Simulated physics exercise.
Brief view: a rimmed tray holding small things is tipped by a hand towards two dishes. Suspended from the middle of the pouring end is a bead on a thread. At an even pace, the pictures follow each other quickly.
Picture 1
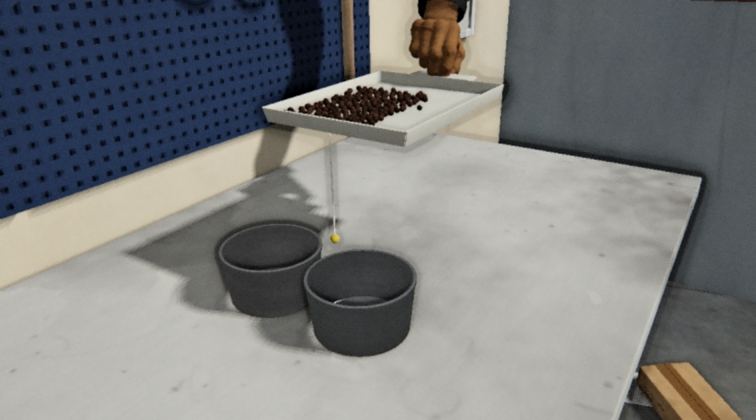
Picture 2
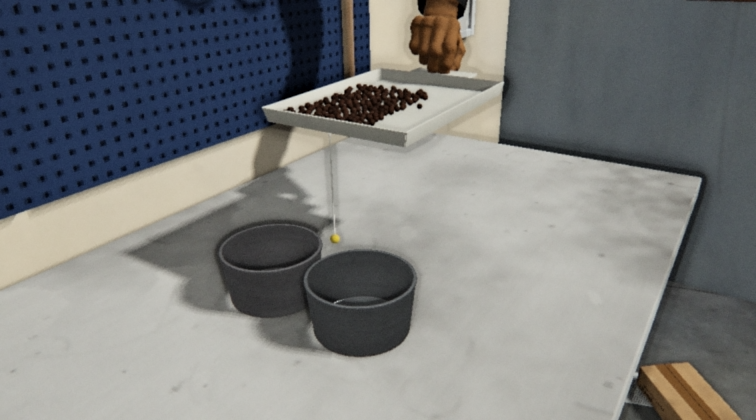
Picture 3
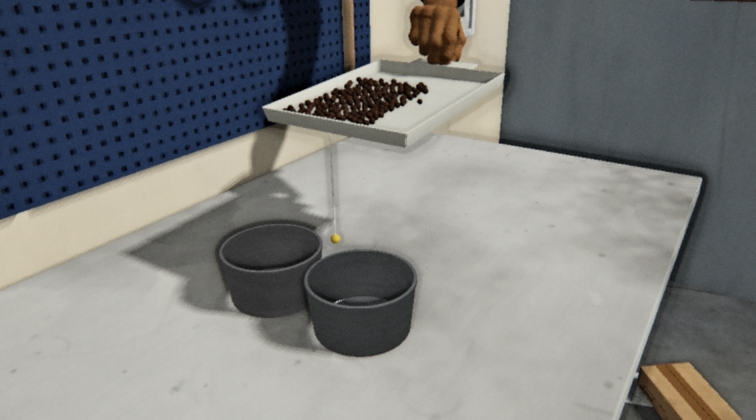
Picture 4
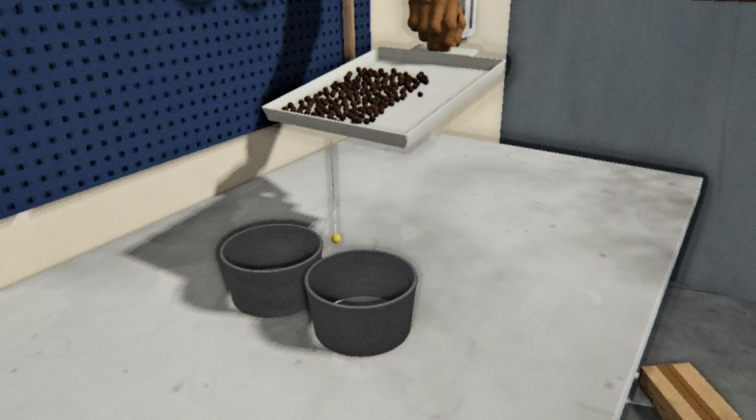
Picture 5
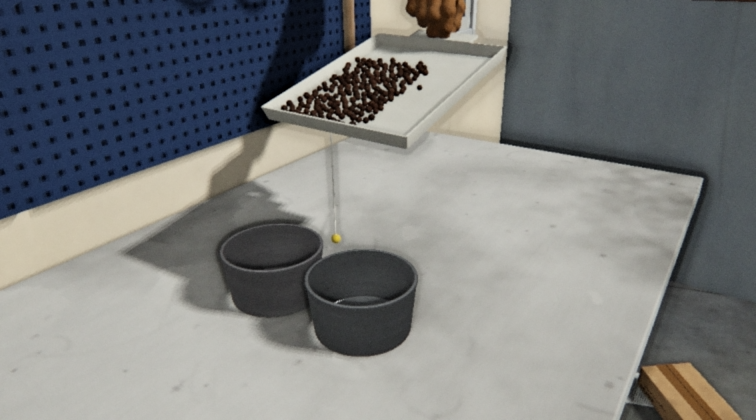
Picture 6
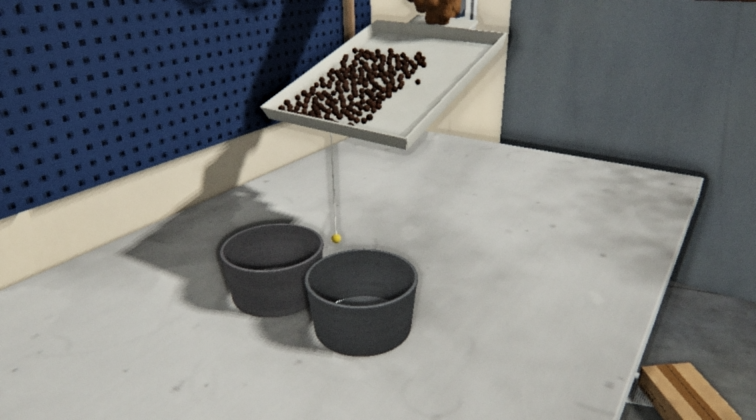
Above two dark dishes on a pale table, a hand steadily tilts a tray of berries.
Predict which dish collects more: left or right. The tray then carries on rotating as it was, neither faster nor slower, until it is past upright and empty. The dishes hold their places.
The dish on the right is going to receive more.
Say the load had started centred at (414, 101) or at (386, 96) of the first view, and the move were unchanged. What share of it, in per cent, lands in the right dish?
Around 70 in a hundred the first time, around 70 in a hundred the second.
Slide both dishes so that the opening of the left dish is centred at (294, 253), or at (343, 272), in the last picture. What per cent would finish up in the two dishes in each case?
80 and 70 in a hundred, in turn.
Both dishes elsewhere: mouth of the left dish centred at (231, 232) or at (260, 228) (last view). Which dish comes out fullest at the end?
Case one: The dish at right. Case two: The dish at right.
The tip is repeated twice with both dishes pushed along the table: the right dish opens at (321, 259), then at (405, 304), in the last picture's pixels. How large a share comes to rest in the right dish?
It would be near 50 per cent first and near 20 per cent second.
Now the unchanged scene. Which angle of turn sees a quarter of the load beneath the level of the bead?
The angle is around 95°.
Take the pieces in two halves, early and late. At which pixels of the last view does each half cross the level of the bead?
Early half: (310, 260); late half: (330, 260).
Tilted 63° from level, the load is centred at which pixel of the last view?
Its middle sits at about pixel (331, 102).
Shortly afterwards, tray tipped steeply; all but a few on the tray; only a few in the air.
Next, tray tipped past a quarter turn; a little on the tray; near a quarter in the right dish; near a quarter in the left dish; a little outside both; near a third in the air.
Some moments later, tray tipped past a quarter turn; near two thirds in the right dish; near a quarter in the left dish; near a quarter outside both.
In the end, tray tipped past a quarter turn; near two thirds in the right dish; near a quarter in the left dish; near a quarter outside both.
